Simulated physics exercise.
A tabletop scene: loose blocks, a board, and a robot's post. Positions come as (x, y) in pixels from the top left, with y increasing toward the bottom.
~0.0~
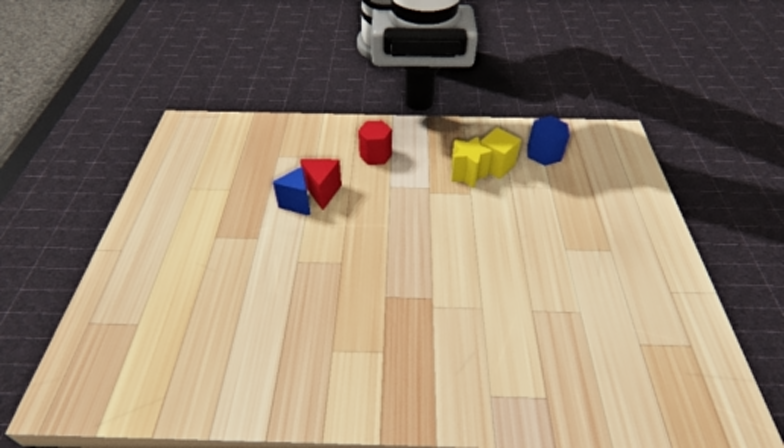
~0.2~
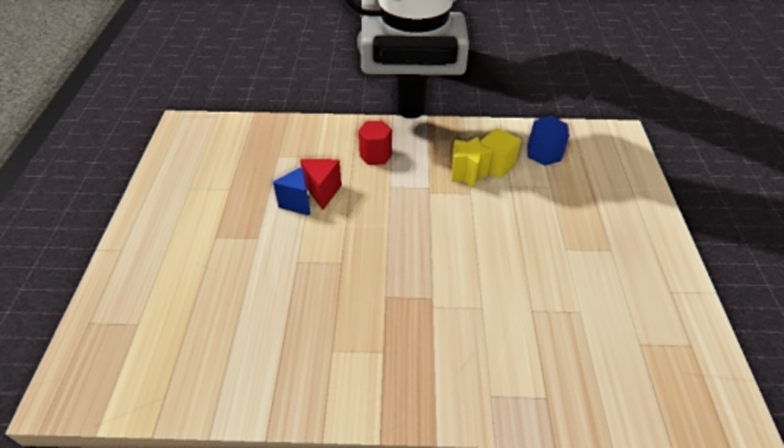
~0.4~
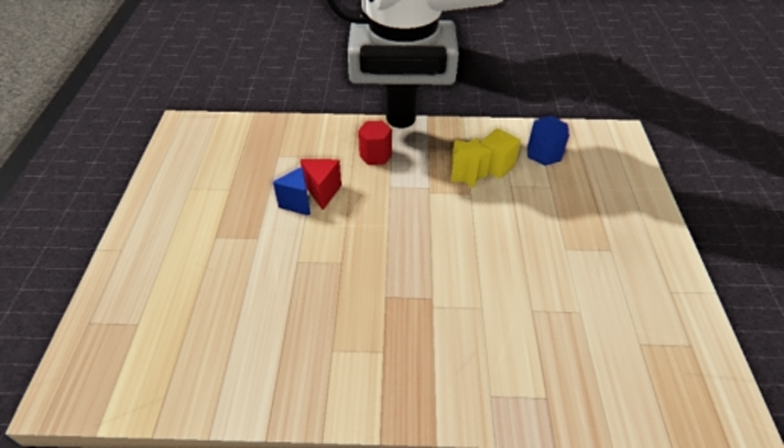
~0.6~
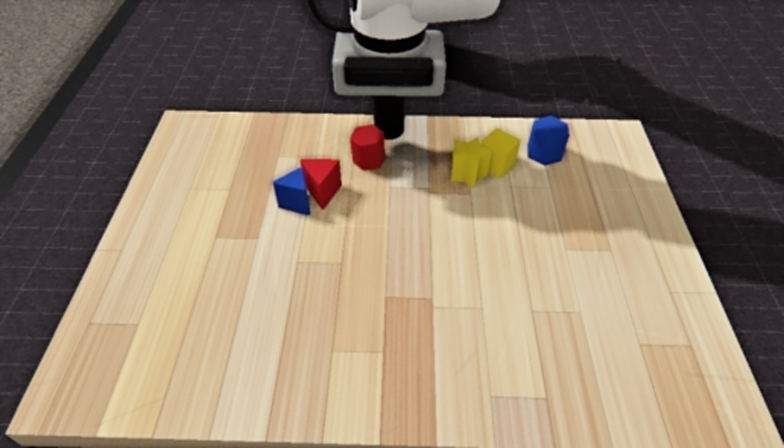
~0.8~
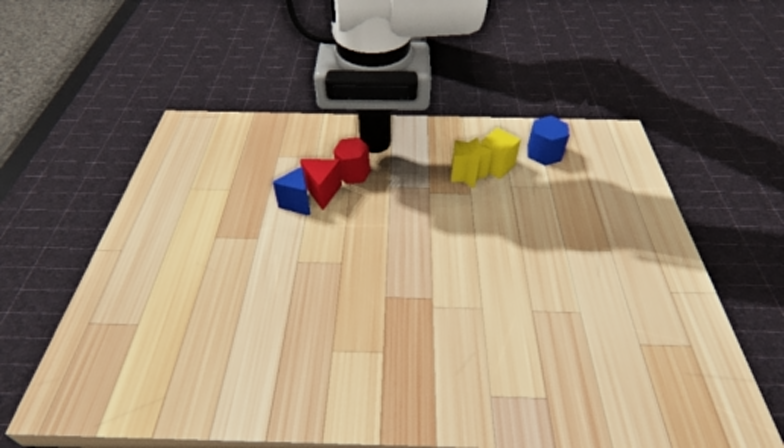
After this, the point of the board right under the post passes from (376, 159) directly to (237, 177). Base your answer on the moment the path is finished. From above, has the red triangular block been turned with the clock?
Yes.
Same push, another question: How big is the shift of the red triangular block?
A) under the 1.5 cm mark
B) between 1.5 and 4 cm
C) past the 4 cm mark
Letter B.
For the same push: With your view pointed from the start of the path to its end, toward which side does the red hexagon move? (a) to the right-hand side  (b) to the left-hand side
Answer: B.
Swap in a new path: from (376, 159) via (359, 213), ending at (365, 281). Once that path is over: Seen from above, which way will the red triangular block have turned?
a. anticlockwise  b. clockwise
b.
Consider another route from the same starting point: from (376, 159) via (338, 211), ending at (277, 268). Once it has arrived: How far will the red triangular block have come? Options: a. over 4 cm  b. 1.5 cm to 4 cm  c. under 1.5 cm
I choose a.
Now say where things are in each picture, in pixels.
In the first picture, post's lower end (419, 103); blue triangular block (293, 179); red triangular block (320, 167); red hexagon (375, 129).
In the second picture, post (411, 111); blocks still.
In the third picture, post (401, 120); blocks still.
In the fourth picture, post (389, 132); red hexagon (368, 134).
In the fifth picture, post (375, 145); blue triangular block (293, 179); red triangular block (320, 167); red hexagon (351, 147).
On the path given first. One third of the way, post (328, 151); blue triangular block (289, 182), turned 15° clockwise; red triangular block (314, 181), turned 30° clockwise; red hexagon (328, 162), turned 80° anticlockwise.
Two thirds of the way, post (280, 157); blue triangular block (289, 182), turned 15° clockwise; red triangular block (314, 180), turned 30° clockwise; red hexagon (328, 162), turned 80° anticlockwise.
At the end, post (232, 163); blue triangular block (289, 182), turned 15° clockwise; red triangular block (314, 180), turned 30° clockwise; red hexagon (328, 162), turned 80° anticlockwise.
